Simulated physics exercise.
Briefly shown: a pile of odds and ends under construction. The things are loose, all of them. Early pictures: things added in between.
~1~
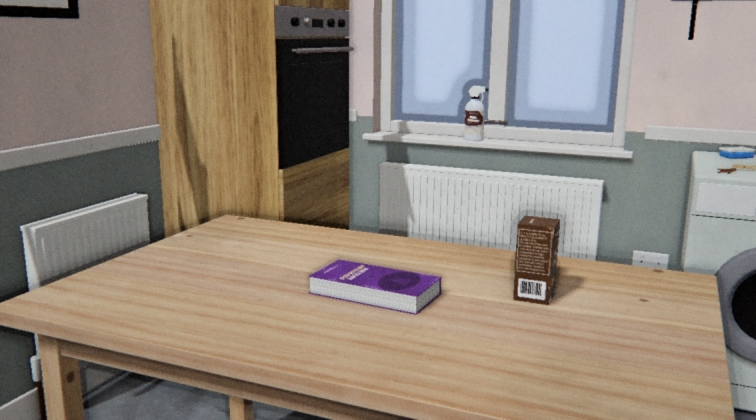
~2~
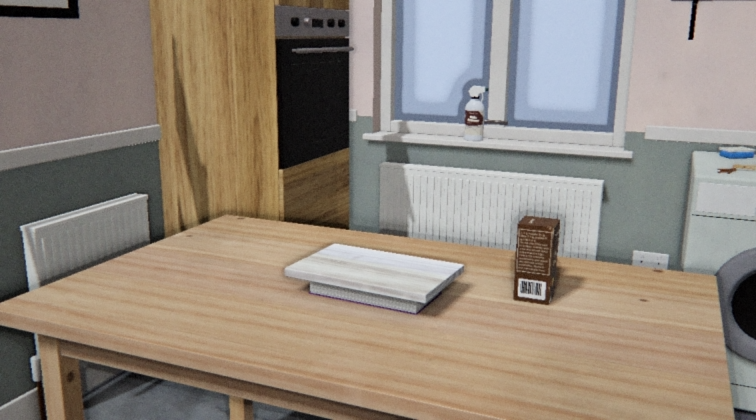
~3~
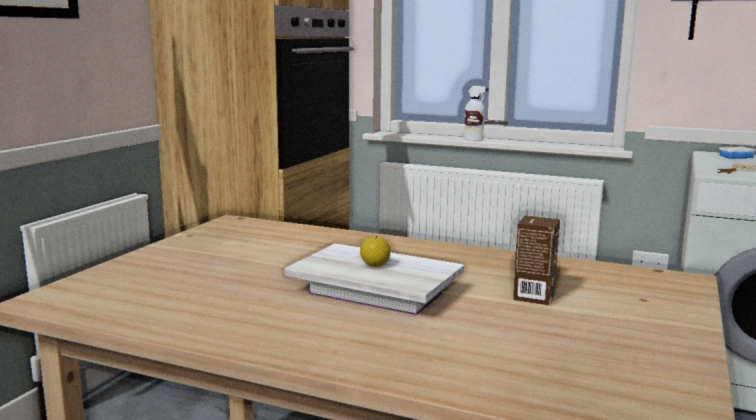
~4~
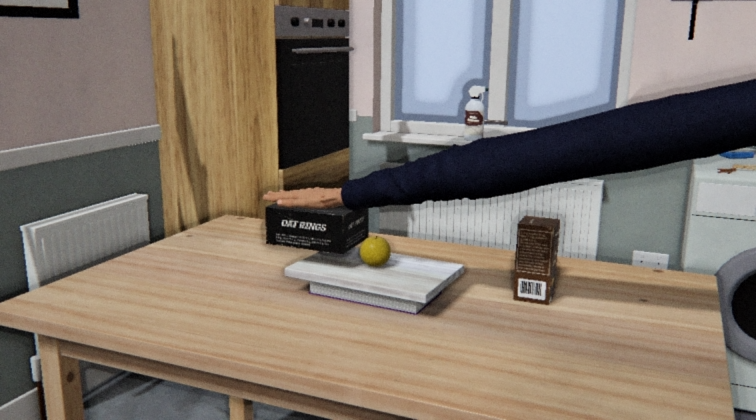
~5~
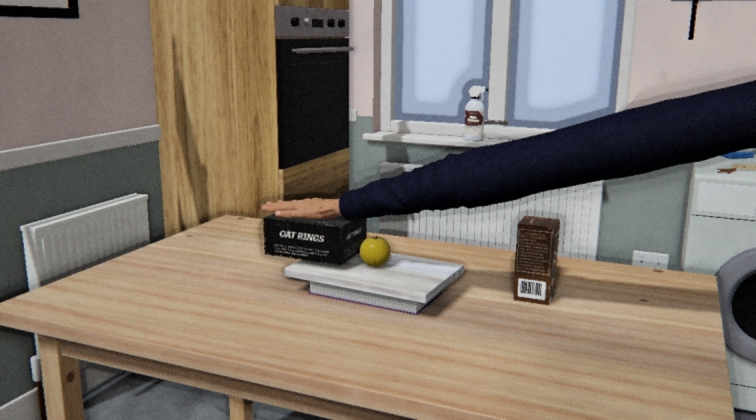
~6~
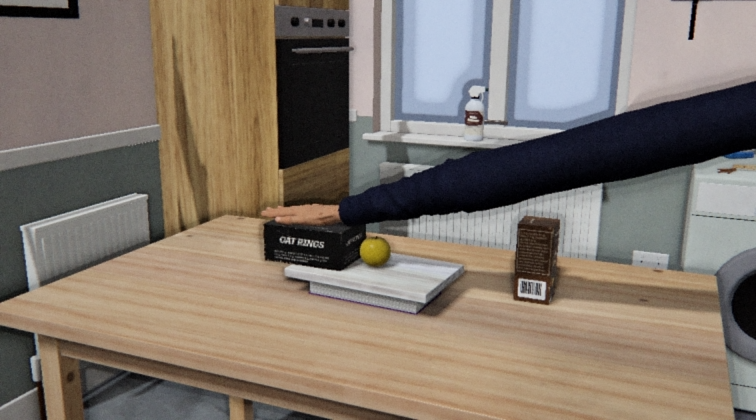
A white board appeared on top of a purple book on the table, then a yellow apple on the board, and an arm reached in from the right and lowered a black box behind them.
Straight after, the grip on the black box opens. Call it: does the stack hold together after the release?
Yes, it holds together.
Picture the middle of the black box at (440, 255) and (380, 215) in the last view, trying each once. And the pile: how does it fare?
Attempt one, the pile survives; attempt two, it falls over.
Then, 0.60 s later than the last frame, all is still.
Then, 1.40 s later than the last frame, black box resting near (316, 240).
When it is over, all 6 as before. End places, in pixels of the last picture, black box near (316, 240). The pile holds.
